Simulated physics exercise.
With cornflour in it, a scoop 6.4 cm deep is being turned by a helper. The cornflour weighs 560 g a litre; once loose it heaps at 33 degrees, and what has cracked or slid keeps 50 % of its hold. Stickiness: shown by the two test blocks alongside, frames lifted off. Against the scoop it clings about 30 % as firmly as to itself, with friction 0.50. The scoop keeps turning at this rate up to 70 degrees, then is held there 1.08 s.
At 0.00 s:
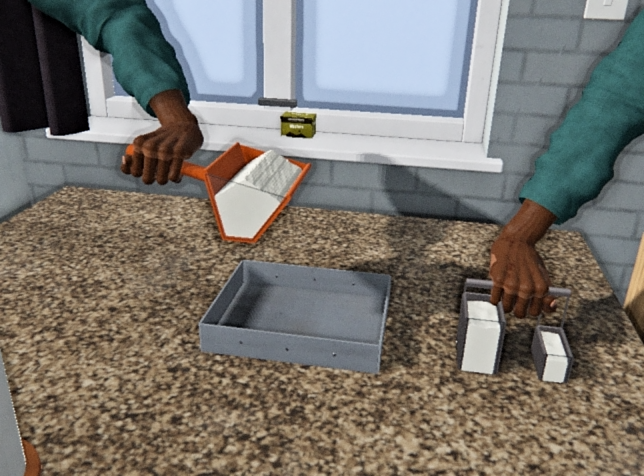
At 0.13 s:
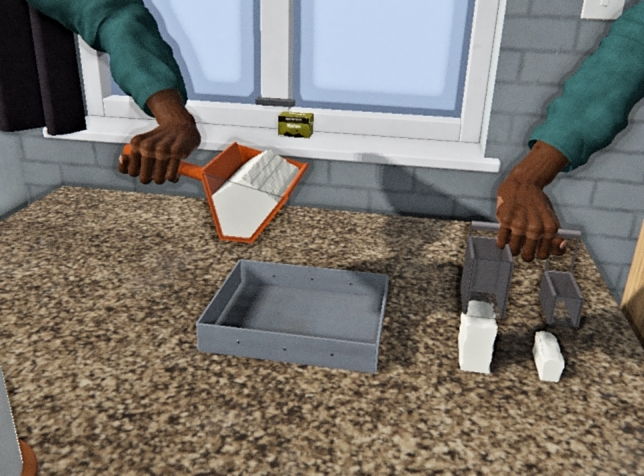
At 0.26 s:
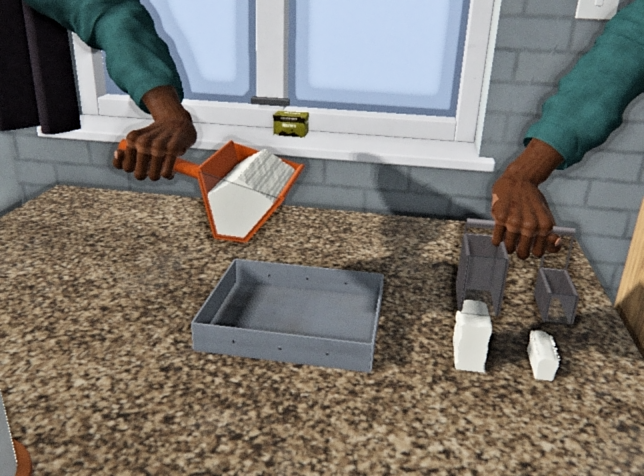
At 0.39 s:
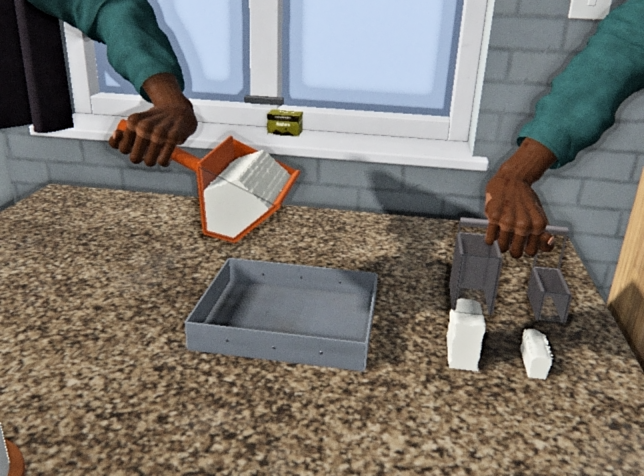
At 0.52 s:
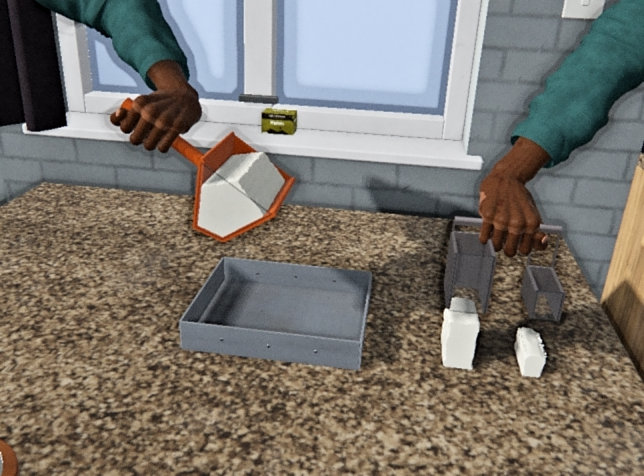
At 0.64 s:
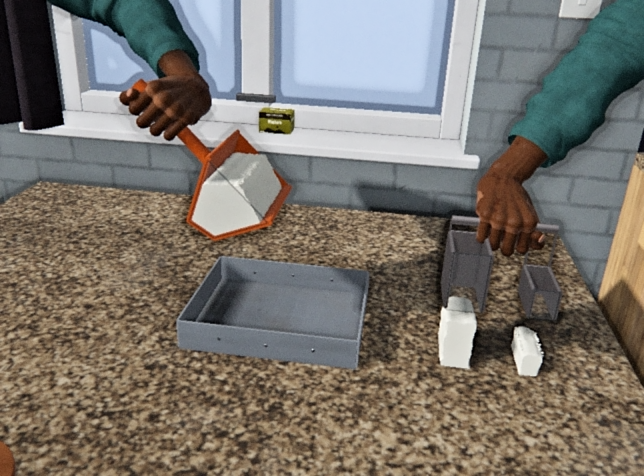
An orange scoop of white powder tilted steadily down to the right in one hand, above a counter with a grey tray, after the other hand had pulled grey casings off two white blocks.
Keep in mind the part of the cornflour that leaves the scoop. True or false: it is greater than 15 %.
False.
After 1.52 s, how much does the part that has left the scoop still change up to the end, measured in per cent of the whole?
It changes by about 0 percent of the whole.
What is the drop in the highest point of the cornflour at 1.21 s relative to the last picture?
Measured change: Around 0.0 cm.
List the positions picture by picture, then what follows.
Lip at (286, 196), tilt 0 degrees; highest point of the cornflour at (245, 180); test blocks 7.5 cm, 3.5 cm high (left to right), in the first frame.
Lip at (283, 196), tilt 0 degrees; highest point of the cornflour at (242, 180); test blocks 7.5 cm, 3.5 cm high (left to right), in the second frame.
Lip at (279, 197), tilt 2 degrees; highest point of the cornflour at (238, 180); test blocks 7.5 cm, 3.5 cm high (left to right), in the third frame.
Lip at (276, 204), tilt 11 degrees; highest point of the cornflour at (238, 181); test blocks 7.5 cm, 3.5 cm high (left to right), in the fourth frame.
Lip at (272, 212), tilt 22 degrees; highest point of the cornflour at (237, 183); test blocks 7.5 cm, 3.5 cm high (left to right), in the fifth frame.
Lip at (268, 221), tilt 32 degrees; highest point of the cornflour at (223, 184); test blocks 7.5 cm, 3.5 cm high (left to right), in the sixth frame.
By 0.90 s, the scoop is at 54 degrees and 0 % has left it.
By 1.21 s, the scoop is at 70 degrees and 0 % has left it.
By 1.52 s, the scoop is at 70 degrees and 0 % has left it.
By 1.83 s, the scoop is at 70 degrees and 0 % has left it.
By 1.94 s, at the end, the scoop is at 70 degrees and 0 % has left it.
